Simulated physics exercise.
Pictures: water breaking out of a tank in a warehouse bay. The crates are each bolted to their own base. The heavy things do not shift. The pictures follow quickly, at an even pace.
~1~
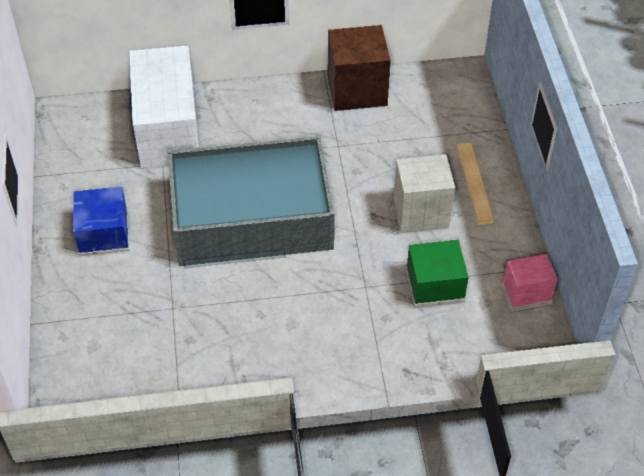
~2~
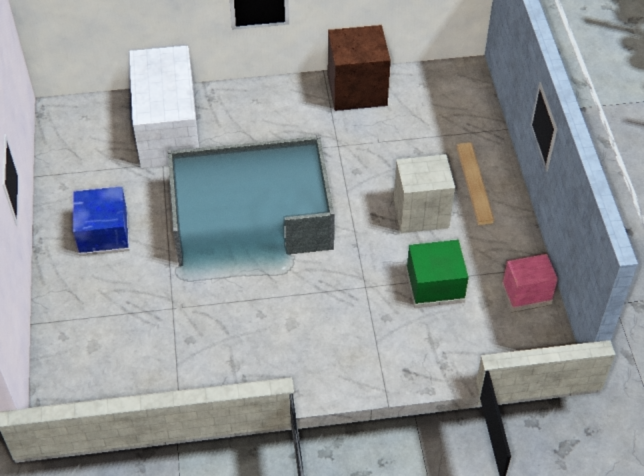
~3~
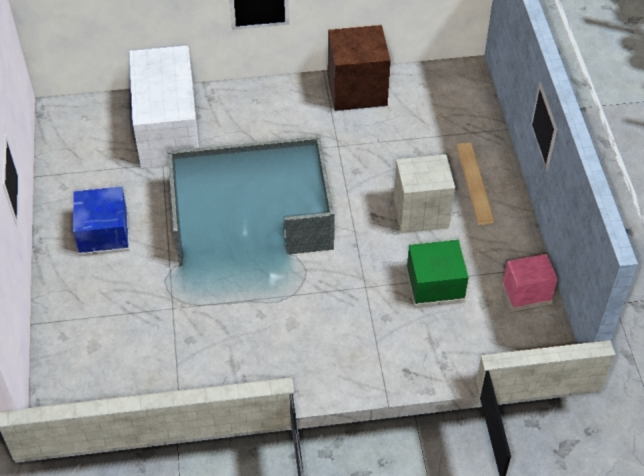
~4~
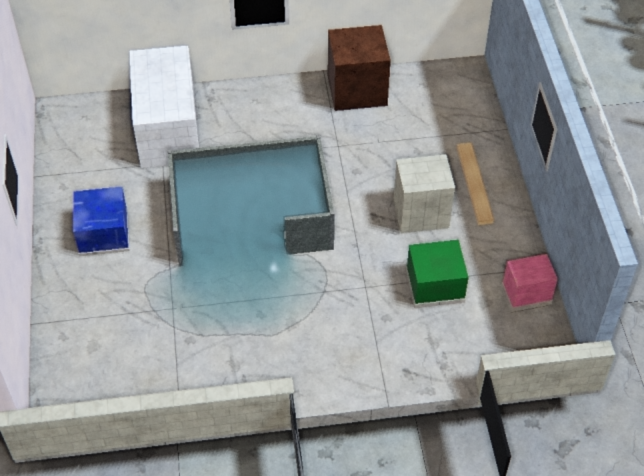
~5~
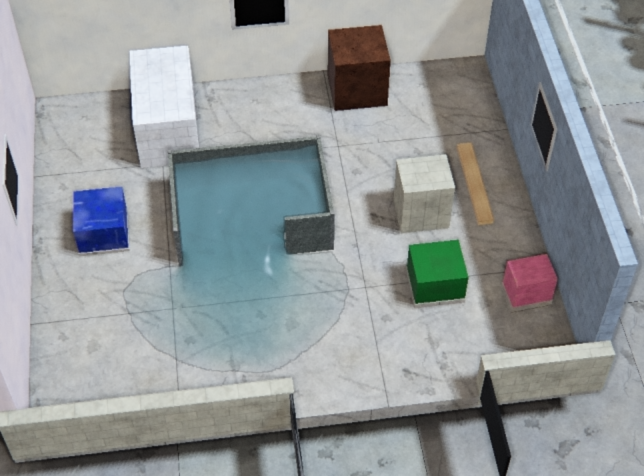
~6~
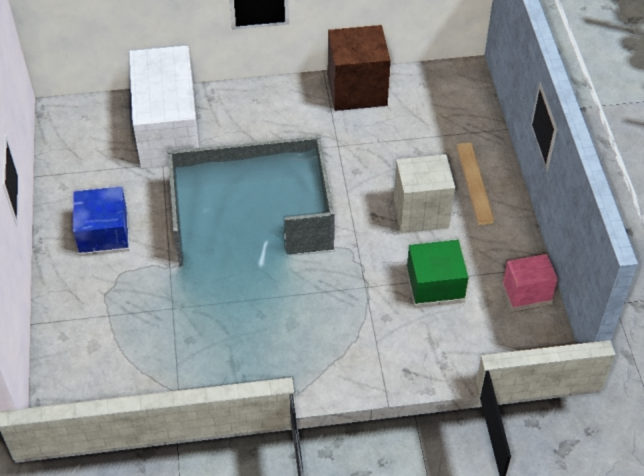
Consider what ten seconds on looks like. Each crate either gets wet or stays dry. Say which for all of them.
Outcome: The pink crate comes out dry; the blue crate comes out wet; the green crate comes out dry.
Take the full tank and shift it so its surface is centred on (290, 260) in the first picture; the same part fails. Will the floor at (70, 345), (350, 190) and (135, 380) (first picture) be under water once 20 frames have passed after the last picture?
The first spot is inundated, the second not reached, and the third inundated.
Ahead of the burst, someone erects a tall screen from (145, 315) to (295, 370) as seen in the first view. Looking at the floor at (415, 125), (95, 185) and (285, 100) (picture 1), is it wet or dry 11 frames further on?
In turn: No water, free of water, dry.
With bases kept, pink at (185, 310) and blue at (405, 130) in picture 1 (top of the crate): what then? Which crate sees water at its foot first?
The one in pink.
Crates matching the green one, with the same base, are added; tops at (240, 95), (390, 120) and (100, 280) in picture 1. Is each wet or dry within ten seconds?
Stays clear, stays clear, gets flooded.
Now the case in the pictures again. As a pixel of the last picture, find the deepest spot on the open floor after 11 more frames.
About at (29, 435).
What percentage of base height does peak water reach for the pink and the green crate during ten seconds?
Roughly 60 percent, then 60 percent.
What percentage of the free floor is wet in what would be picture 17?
I make it 25 per cent.
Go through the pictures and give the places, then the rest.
The first frame shows the tank at (250, 186) is whole and still.
In the second frame, the front is at (178, 269), out from the gap at (233, 245).
In the third frame, water pours out at (234, 247) and has run to (296, 285).
In the fourth frame, the front is at (278, 329), out from the gap at (234, 249).
In the fifth frame, water pours out at (234, 249) and has run to (267, 367).
In the sixth frame, water pours out at (234, 249) and has run to a hidden place.
A moment on, water covers 25 % of the floor; the pink crate not reached, the blue crate not reached, the green crate water round its plinth.
Next, water covers 25 % of the floor; the pink crate not reached, the blue crate not reached, the green crate water round its plinth.
Then, water covers 40 % of the floor; the pink crate not reached, the blue crate water round its plinth, the green crate water round its plinth.
Later, water covers 55 % of the floor; the pink crate water round its plinth, the blue crate water round its plinth, the green crate water round its plinth.
In the end, water covers 80 % of the floor; the pink crate stayed above the water, the blue crate was topped, the green crate stayed above the water.
